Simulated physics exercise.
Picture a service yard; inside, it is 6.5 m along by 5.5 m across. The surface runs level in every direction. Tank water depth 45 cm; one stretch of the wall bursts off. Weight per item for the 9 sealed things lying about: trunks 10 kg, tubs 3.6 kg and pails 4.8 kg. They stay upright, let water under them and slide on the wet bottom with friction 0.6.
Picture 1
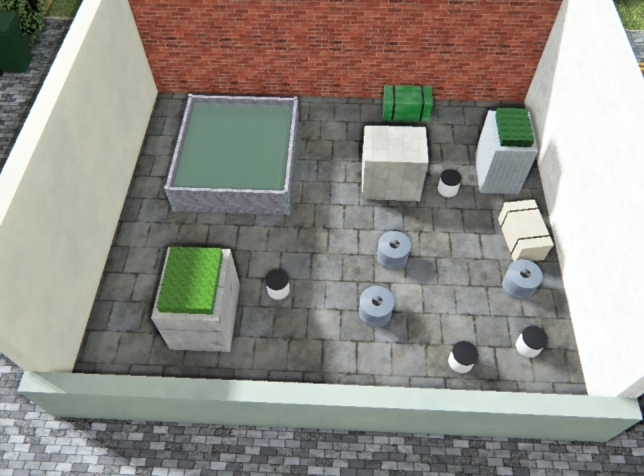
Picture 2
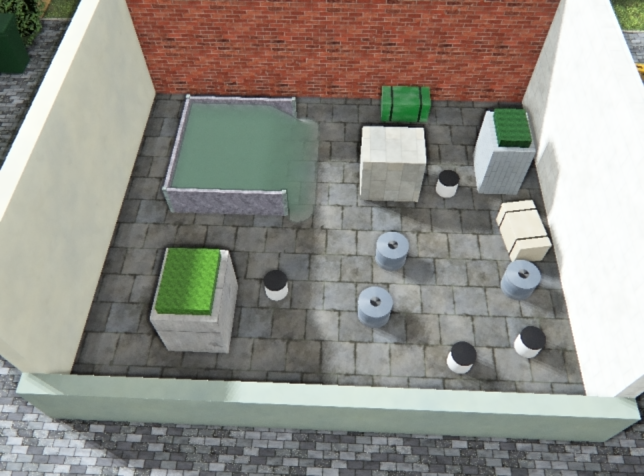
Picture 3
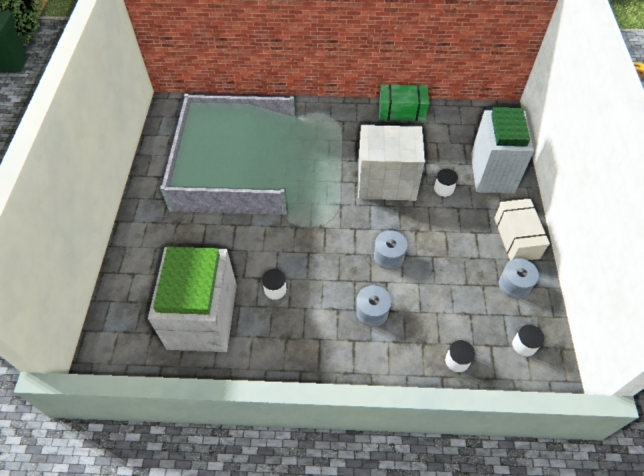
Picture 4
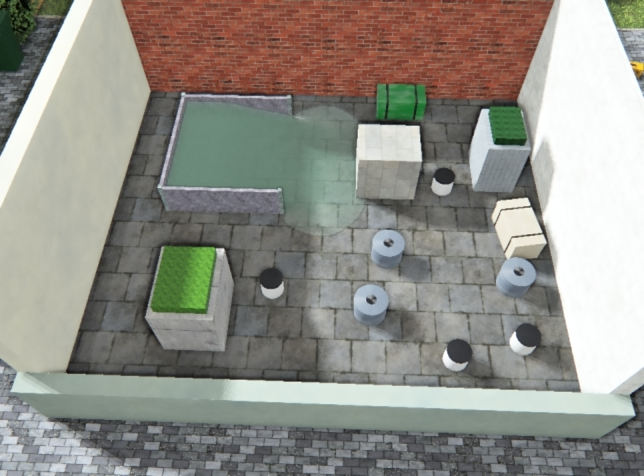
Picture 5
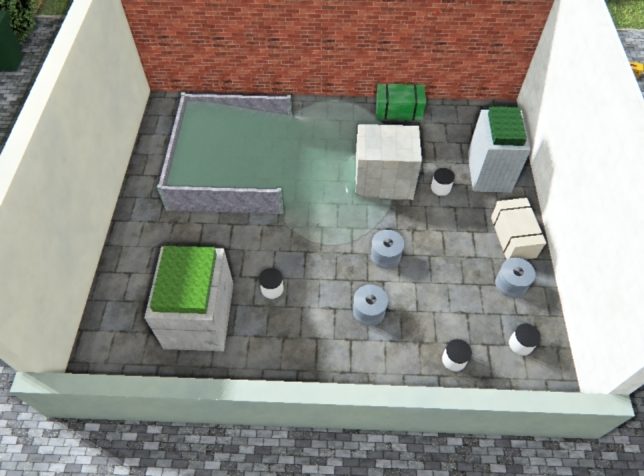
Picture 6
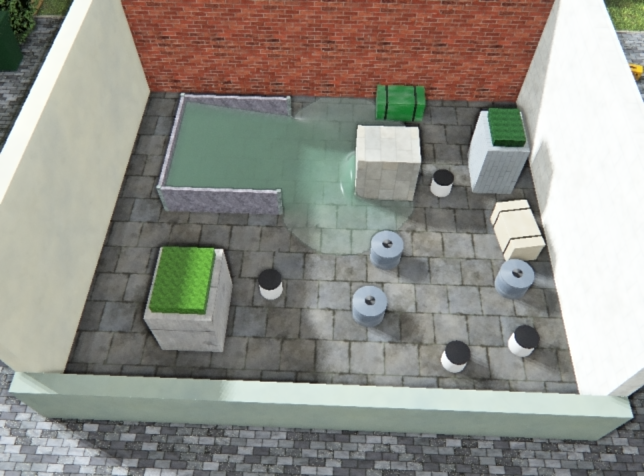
A walled tank loses its right side and greenish water spreads across the paving around a pale block.
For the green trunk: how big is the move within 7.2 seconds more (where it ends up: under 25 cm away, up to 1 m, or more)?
I think it's going to get taken a long way.
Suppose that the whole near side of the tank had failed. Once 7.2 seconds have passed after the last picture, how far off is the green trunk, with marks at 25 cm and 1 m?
I'd say the green trunk scarcely moves.
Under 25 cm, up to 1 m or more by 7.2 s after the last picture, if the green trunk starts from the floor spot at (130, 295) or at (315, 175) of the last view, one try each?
In that order: It hardly budges; it goes a long way.
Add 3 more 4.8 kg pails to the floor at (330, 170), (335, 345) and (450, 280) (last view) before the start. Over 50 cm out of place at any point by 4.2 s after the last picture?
The first one ends up beyond that, the second inside that, the third beyond that.
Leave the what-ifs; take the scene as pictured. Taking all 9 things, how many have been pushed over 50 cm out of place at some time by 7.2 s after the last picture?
I make that 8.
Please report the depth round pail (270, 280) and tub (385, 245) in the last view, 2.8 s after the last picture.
Some 1 cm at the first, some 12 cm at the second.
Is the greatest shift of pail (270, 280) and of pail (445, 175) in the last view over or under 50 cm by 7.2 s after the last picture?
First one stayed inside, second one went too far.
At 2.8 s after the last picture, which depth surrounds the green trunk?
Somewhere close to 18 cm.
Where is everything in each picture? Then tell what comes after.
The green trunk at (408, 95), on the bottom; water covers 3.3 m2; 0 of 9 have shifted, in the first frame.
The green trunk at (406, 95), on the bottom; 4.1 m2 under water; 0 of 9 have shifted, in the second frame.
The green trunk at (405, 94) rests on the ground; water covers 5.2 m2; 0 of 9 have shifted, in the third frame.
The green trunk at (402, 93), on the bottom; water covers 6.3 m2; 0 of 9 have shifted, in the fourth frame.
The green trunk at (401, 93), on the bottom; 7.3 m2 under water; 0 of 9 have shifted, in the fifth frame.
The green trunk at (401, 95) rests on the ground; 8.4 m2 under water; 0 of 9 have shifted, in the sixth frame.
Then, 0.9 s after the last picture the green trunk is near (424, 90), 0.4 m from its start, afloat; 1 afloat.
Then, 2.8 s after the last picture the green trunk is near (505, 121), 1.8 m from its start, afloat; 7 afloat.
Then, 4.8 s after the last picture the green trunk is near (506, 124), 1.8 m from its start, afloat; 7 afloat.
Then, 7.2 s after the last picture the green trunk is near (505, 126), 1.8 m from its start, afloat; 9 afloat.
